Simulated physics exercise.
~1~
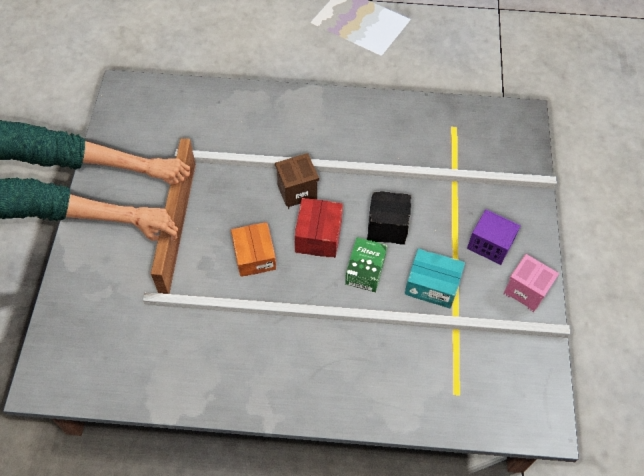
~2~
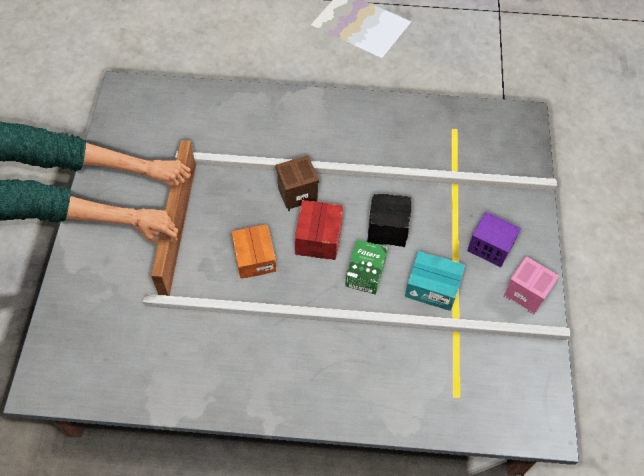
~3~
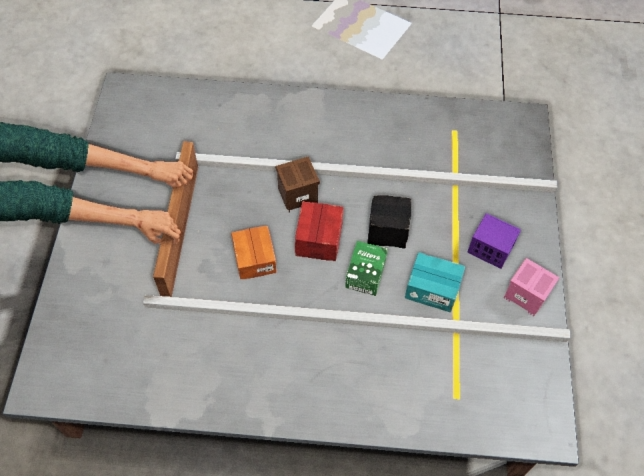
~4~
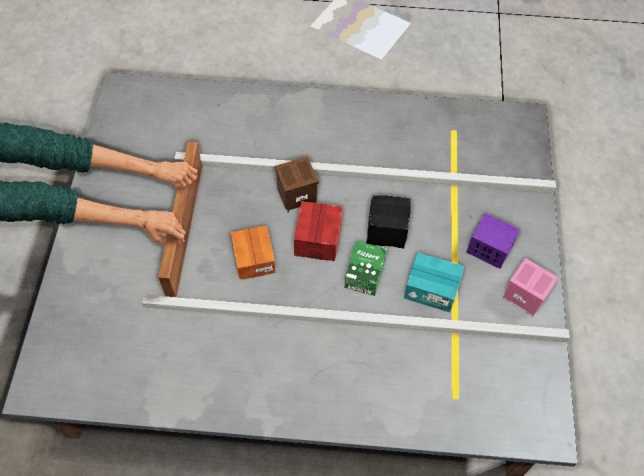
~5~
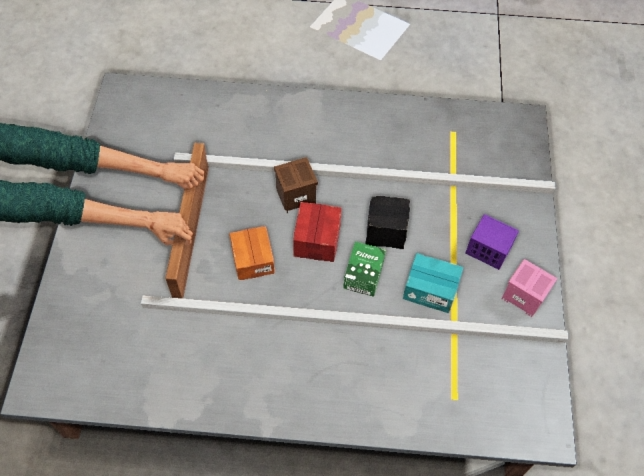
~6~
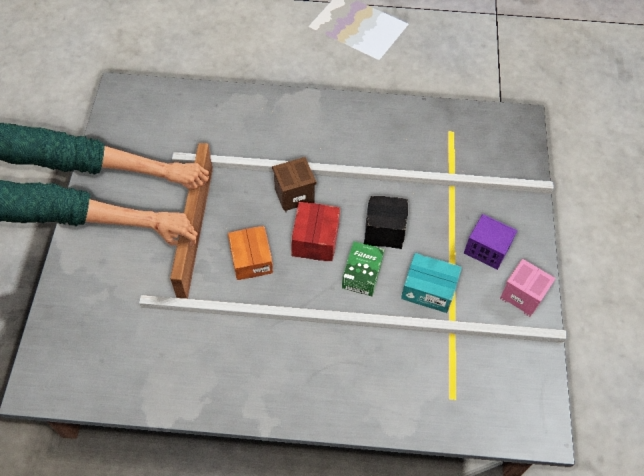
Two hands in green sleeves slide a wooden plank slowly and slightly to the right across a grey table, seen from above at a slant, with concrete floor around it. Between two pale battens sit orange, brown, red, green and black boxes, a turquoise one over the yellow tape, and purple and pink ones at the right. The boxes stay in place, untouched, while the view shifts very slightly.
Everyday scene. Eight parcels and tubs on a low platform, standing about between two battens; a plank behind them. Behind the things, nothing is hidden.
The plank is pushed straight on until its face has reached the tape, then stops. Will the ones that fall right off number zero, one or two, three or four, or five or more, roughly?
Watching this, the number dropping off is one to two.
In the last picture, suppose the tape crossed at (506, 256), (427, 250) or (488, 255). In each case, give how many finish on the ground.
In order, the counts are 5, 1 and 3.
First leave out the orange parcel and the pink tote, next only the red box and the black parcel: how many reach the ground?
Result: 0 in the first case, with 1 in the second.
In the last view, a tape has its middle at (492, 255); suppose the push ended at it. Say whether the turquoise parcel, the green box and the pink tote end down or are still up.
Here's how it goes: The turquoise parcel ends up down, the green box is still up there, and the pink tote ends up down.
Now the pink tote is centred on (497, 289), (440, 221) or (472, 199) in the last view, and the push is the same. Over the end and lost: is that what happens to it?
Place by place, it goes off the edge; is safe; is safe.
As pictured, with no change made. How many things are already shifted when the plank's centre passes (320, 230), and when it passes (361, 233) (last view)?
Moved so far: 5, later 6.
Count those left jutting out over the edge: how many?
2, I think.
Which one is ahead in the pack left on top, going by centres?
Turquoise parcel, foremost.
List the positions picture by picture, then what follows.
The first frame shows pink tote (530, 284); purple crate (493, 237); turquoise parcel (434, 279); plank (175, 215); tape (455, 248).
The second frame shows purple crate (493, 240); green box (366, 267).
The third frame shows turquoise parcel (435, 282); red box (319, 232).
The fourth frame shows pink tote (529, 288); orange parcel (253, 253).
The fifth frame shows purple crate (492, 242); brown tote (296, 186).
The sixth frame shows pink tote (527, 289); purple crate (490, 242); turquoise parcel (431, 283); plank (193, 220); tape (452, 252).
A little later, none off yet; pink tote at rest near (527, 289); purple crate at rest near (490, 242); turquoise parcel at rest near (431, 283).
Next, none off yet; pink tote at rest near (527, 289); purple crate at rest near (490, 242); turquoise parcel shifted about its own width near (467, 291).
When it is over, the number that fall off is one or two; down, pink tote.
